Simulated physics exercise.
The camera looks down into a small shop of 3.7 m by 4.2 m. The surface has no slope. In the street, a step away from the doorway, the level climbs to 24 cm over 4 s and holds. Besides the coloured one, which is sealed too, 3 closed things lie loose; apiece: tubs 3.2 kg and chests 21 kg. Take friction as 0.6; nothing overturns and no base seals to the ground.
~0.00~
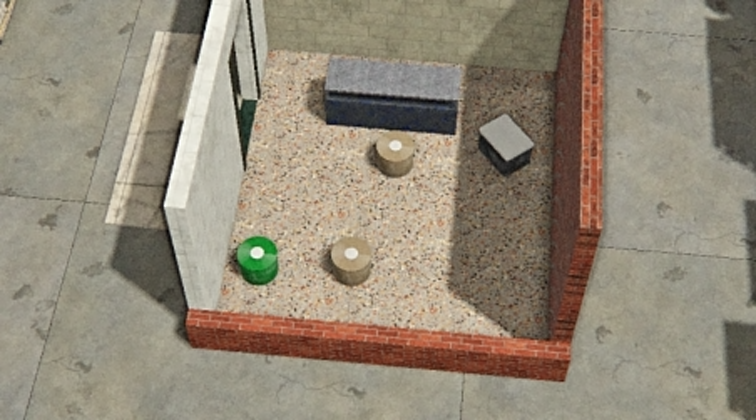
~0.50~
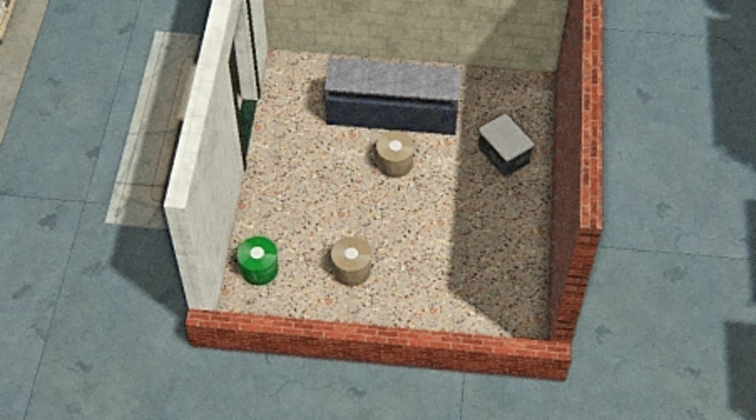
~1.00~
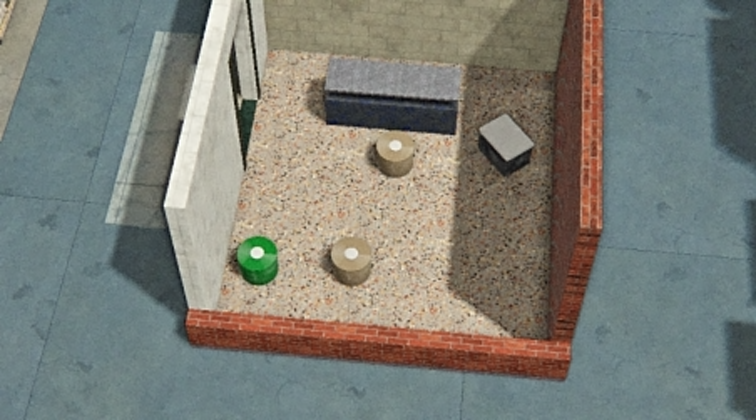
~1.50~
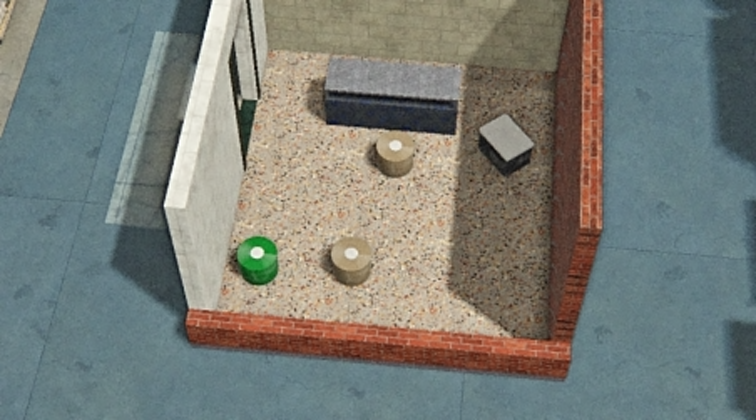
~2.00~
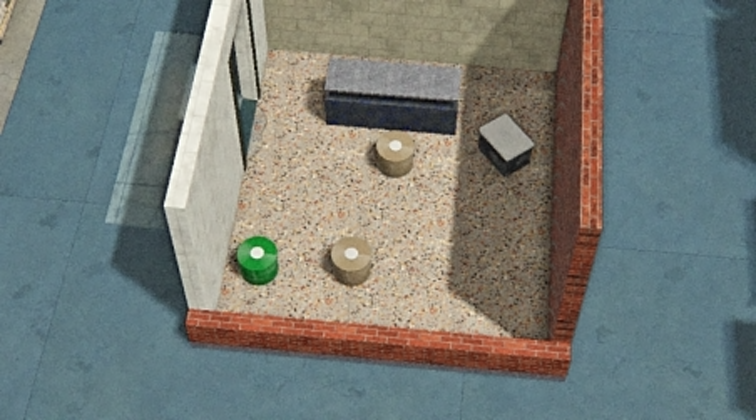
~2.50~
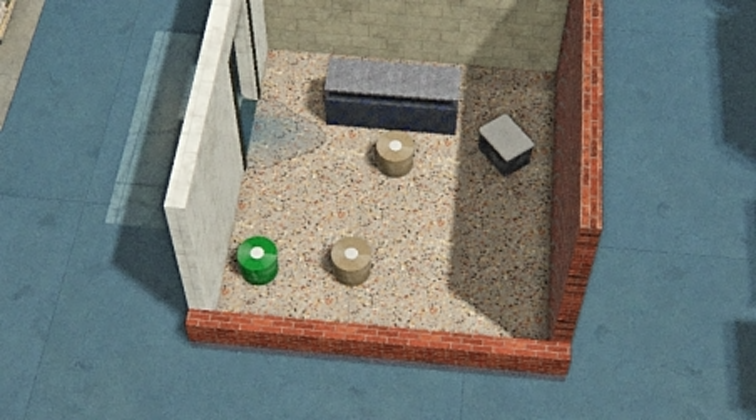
In a small walled shop seen from above, bluish water covered the street outside, then began spreading in through the doorway on the left, while the green tub and the other things stayed still.
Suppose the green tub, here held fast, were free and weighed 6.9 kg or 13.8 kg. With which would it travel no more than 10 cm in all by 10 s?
I expect that only the higher weight holds it.
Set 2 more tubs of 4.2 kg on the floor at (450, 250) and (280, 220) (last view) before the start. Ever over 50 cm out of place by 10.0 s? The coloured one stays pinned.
In turn: More, short of it.
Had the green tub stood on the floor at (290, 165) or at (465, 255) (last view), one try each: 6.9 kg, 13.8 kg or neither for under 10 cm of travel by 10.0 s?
In turn: Neither holds; neither is enough.
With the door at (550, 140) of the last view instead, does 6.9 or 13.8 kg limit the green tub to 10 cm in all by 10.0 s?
Then neither load is enough.
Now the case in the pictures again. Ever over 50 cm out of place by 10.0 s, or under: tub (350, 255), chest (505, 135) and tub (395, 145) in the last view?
In that order: Less, less, past it.
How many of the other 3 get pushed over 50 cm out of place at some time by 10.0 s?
I count 1.
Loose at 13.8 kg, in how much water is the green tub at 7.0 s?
Roughly 0 cm.
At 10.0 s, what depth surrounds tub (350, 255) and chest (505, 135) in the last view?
About 5 and 11 cm.
After 3.5 s the green tub would be 0 cm from its start with 6.9 kg and 0 cm from its start with 13.8 kg; 0 cm of water round it then.
After 4.5 s the green tub would be 0 cm from its start with 6.9 kg and 0 cm from its start with 13.8 kg; 0 cm of water round it then.
After 7.0 s the green tub would be 0 cm from its start with 6.9 kg and 0 cm from its start with 13.8 kg; 0 cm of water round it then.
After 10.0 s the green tub would be 23 cm from its start with 6.9 kg and 0 cm from its start with 13.8 kg; 6 cm of water round it then.
